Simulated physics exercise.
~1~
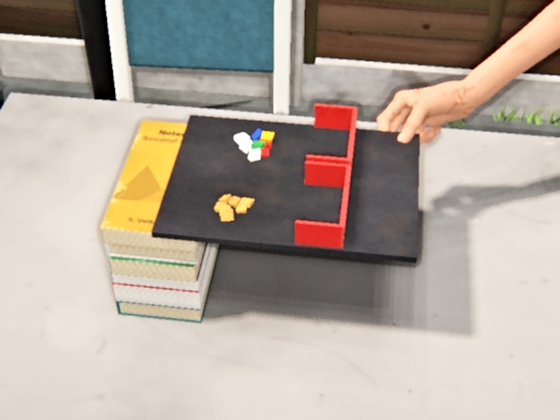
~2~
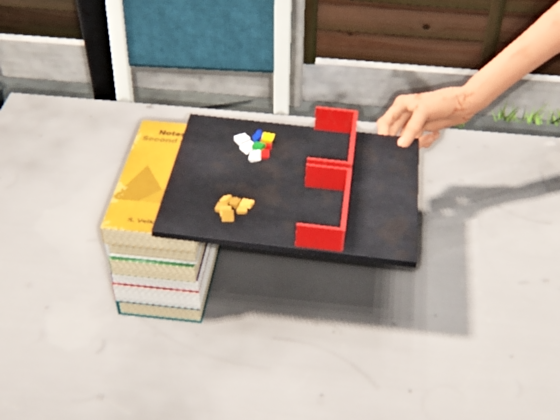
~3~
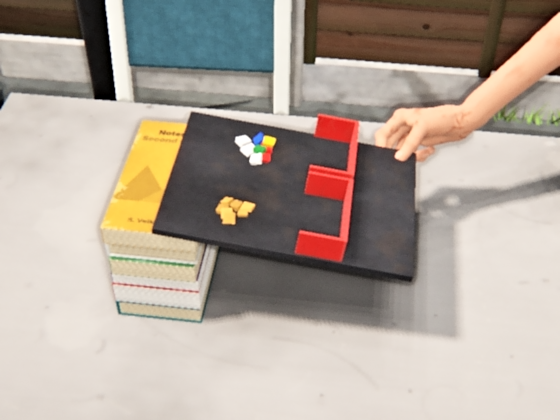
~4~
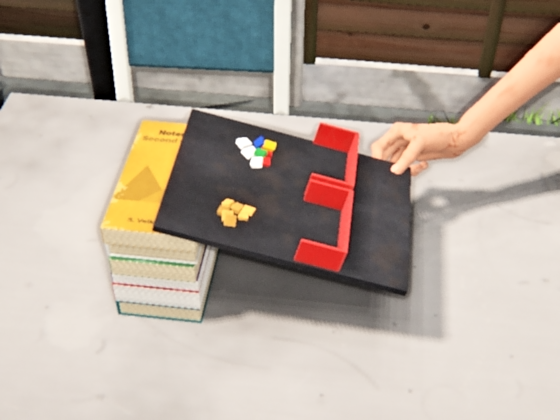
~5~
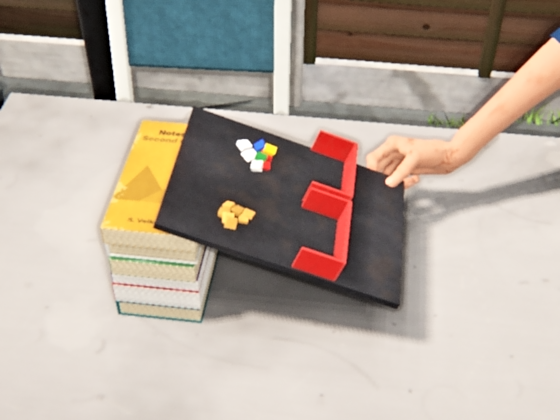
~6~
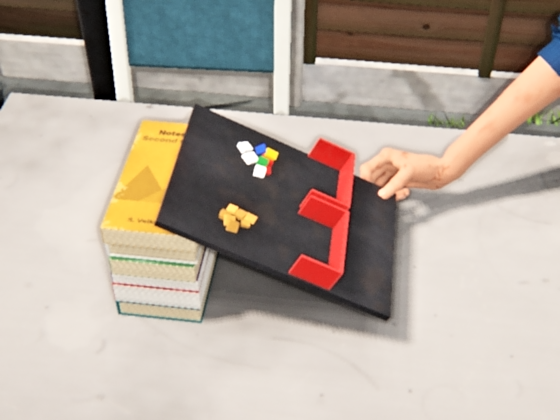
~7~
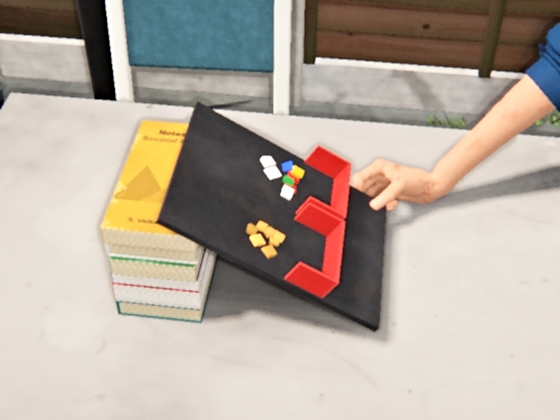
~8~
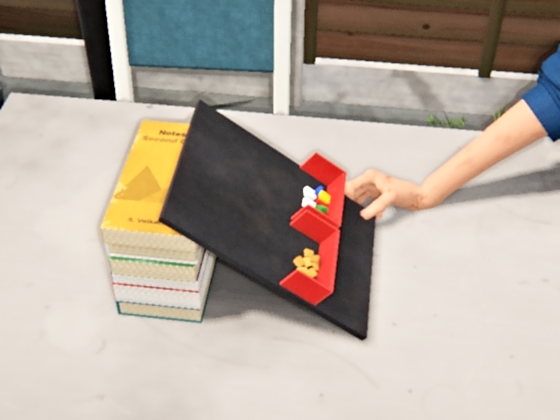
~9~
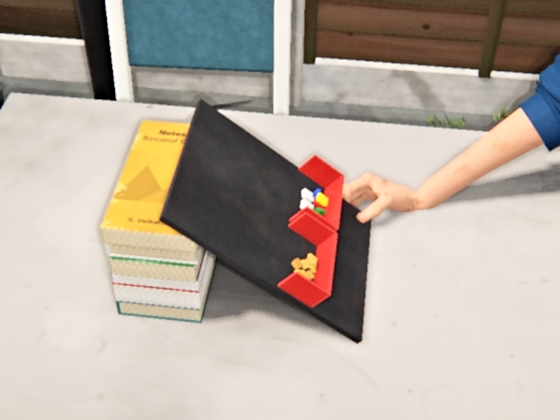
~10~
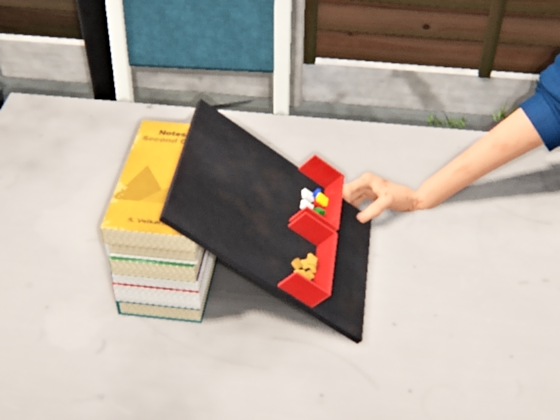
On a pale tabletop beside stacked books, a hand lowering a black board, two small piles sliding down and stopping against red barriers.
